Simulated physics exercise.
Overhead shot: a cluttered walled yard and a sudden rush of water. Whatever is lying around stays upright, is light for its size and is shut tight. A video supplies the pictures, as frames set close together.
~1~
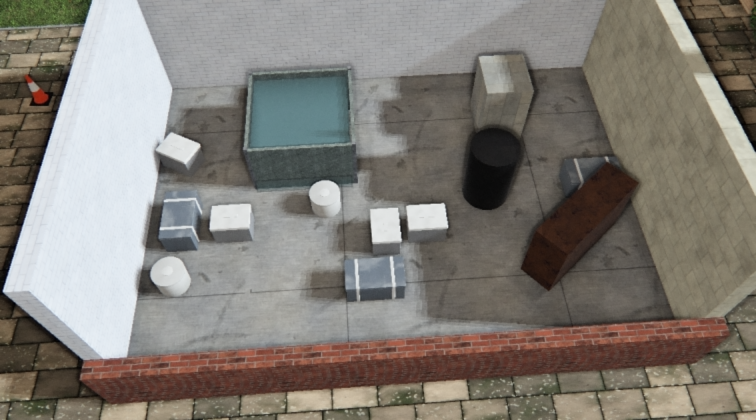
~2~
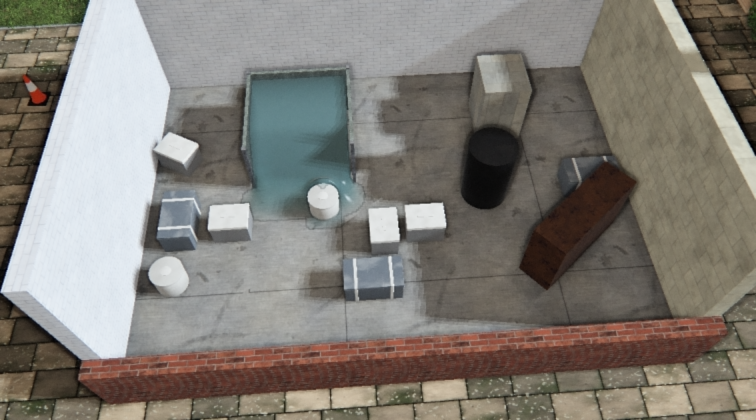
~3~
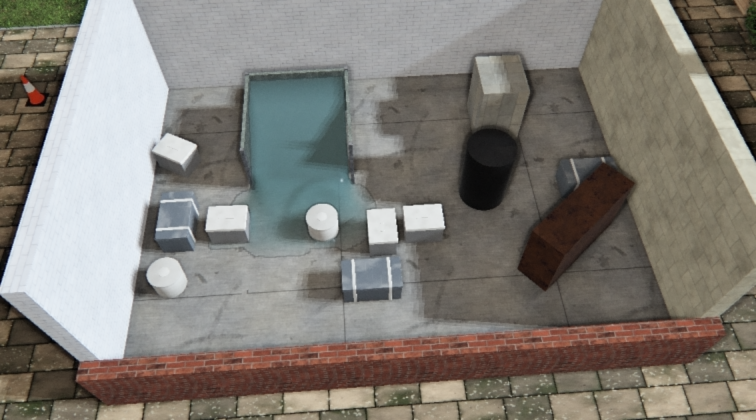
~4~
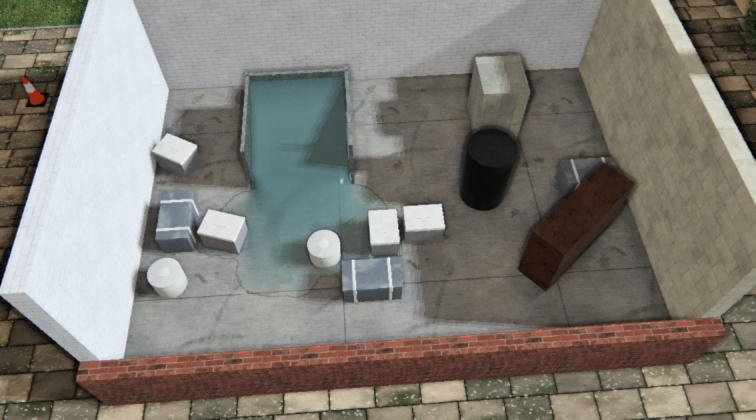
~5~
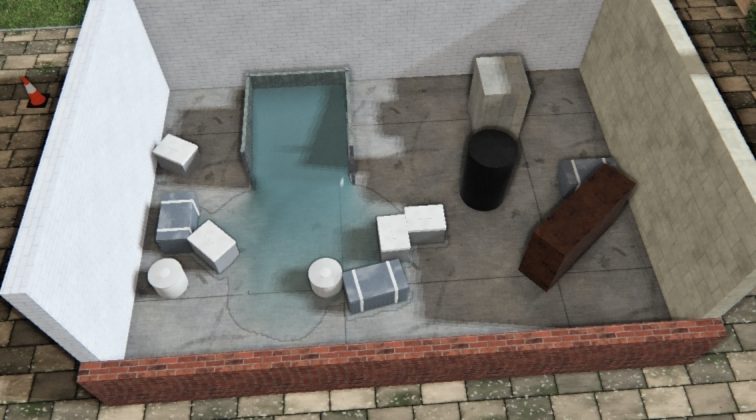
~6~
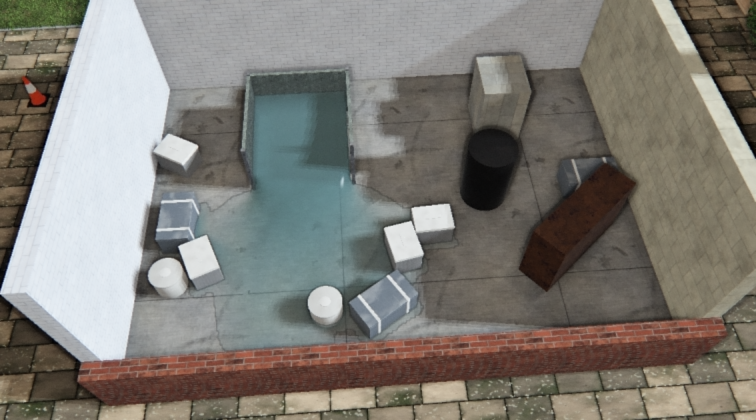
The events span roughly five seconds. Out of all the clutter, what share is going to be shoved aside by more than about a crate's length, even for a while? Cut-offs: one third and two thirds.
Two thirds or more.
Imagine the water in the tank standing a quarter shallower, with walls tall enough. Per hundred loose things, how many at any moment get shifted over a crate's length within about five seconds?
Roughly 80 per cent of them.
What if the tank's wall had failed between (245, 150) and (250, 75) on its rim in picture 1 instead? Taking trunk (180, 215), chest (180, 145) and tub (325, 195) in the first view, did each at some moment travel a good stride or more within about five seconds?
Well, in order they come out as beyond that mark, beyond that mark and under that mark.
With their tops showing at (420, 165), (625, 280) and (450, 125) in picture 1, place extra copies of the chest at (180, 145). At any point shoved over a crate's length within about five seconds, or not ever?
Taking them one at a time: Remains close, then gets driven off, then remains close.
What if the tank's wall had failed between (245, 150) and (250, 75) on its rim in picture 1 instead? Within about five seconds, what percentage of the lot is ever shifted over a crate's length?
60 % or thereabouts.
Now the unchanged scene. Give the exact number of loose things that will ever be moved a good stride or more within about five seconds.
So, 9 of them.
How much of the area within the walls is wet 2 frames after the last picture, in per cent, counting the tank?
It comes to some 35 in a hundred.
A moment on, 4 of 10 are well off their spots; 1 afloat.
Next, 5 of 10 are well off their spots; 4 afloat.
Later, 7 of 10 are well off their spots; 3 afloat.
In the end, 9 of 10 are well off their spots, and 9 have been at some point; 7 afloat.
